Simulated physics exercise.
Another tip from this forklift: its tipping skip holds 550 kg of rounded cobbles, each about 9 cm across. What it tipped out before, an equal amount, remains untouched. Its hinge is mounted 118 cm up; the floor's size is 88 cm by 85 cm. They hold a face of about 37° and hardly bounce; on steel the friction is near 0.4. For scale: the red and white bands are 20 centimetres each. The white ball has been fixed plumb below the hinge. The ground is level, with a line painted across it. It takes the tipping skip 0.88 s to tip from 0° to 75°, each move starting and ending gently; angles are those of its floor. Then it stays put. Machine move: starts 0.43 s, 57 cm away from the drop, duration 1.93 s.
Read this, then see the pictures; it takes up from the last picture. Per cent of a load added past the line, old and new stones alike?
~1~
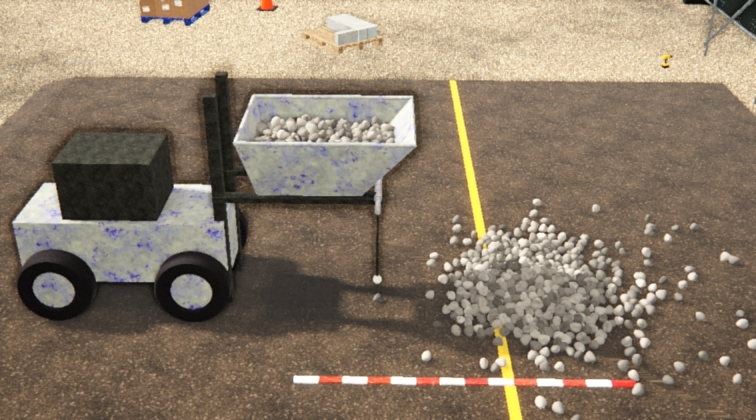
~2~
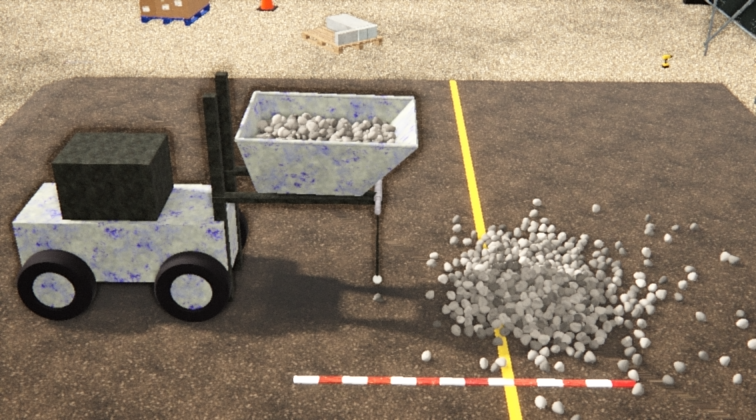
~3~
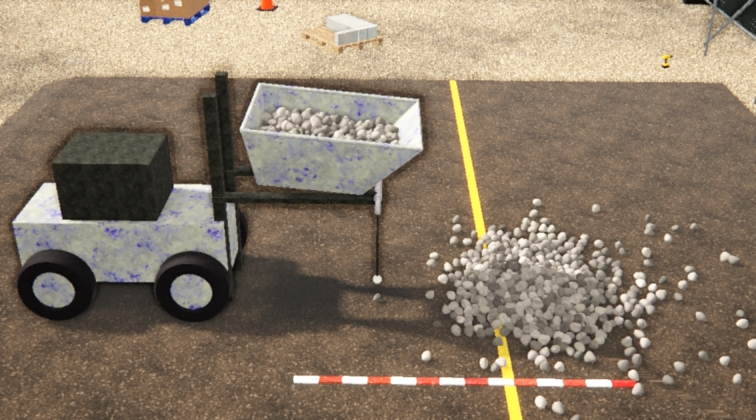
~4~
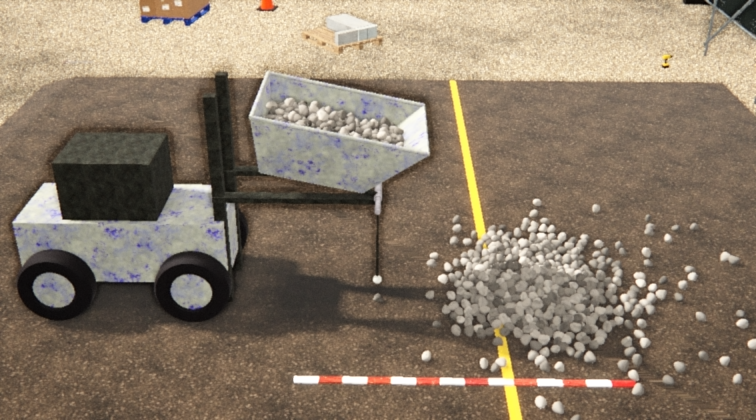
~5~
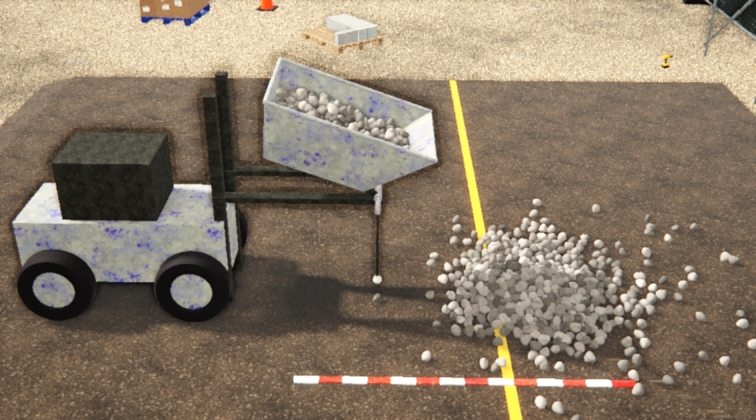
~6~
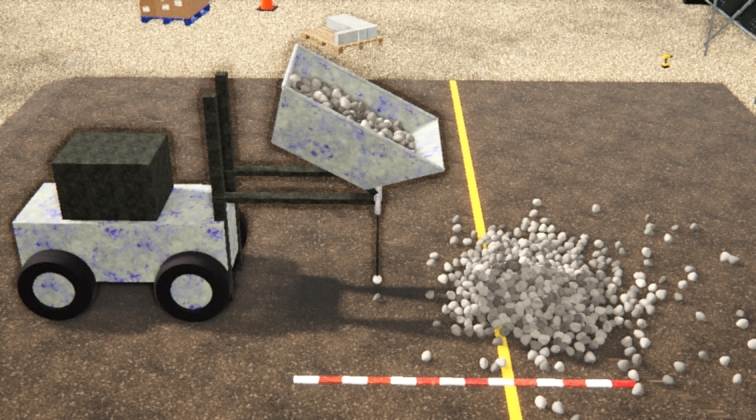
Around 50 %.
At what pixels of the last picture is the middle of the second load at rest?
Around (493, 280).
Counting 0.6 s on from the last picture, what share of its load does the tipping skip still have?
Roughly 85 per cent remains inside.
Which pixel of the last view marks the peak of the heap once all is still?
Near (499, 265).
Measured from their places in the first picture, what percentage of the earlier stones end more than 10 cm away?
Roughly 25 percent.
Then, 0.3 s after the last picture the floor is at 63°; in per cent of one load, 100 in the tipping skip, 18 short of the line, 82 past the line; the foremost stones are past the picture's edge.
Then, 0.6 s after the last picture the floor is at 75°; in per cent of one load, 84 in the tipping skip, 34 short of the line, 82 past the line; the foremost stones are past the picture's edge.
Then, 2.4 s after the last picture the floor is at 75°; in per cent of one load, 0 in the tipping skip, 67 short of the line, 132 past the line; the foremost stones are past the picture's edge.
Then, 5.1 s after the last picture the floor is at 75°; in per cent of one load, 0 in the tipping skip, 67 short of the line, 132 past the line; the foremost stones are past the picture's edge. Net gain past the line, 50.
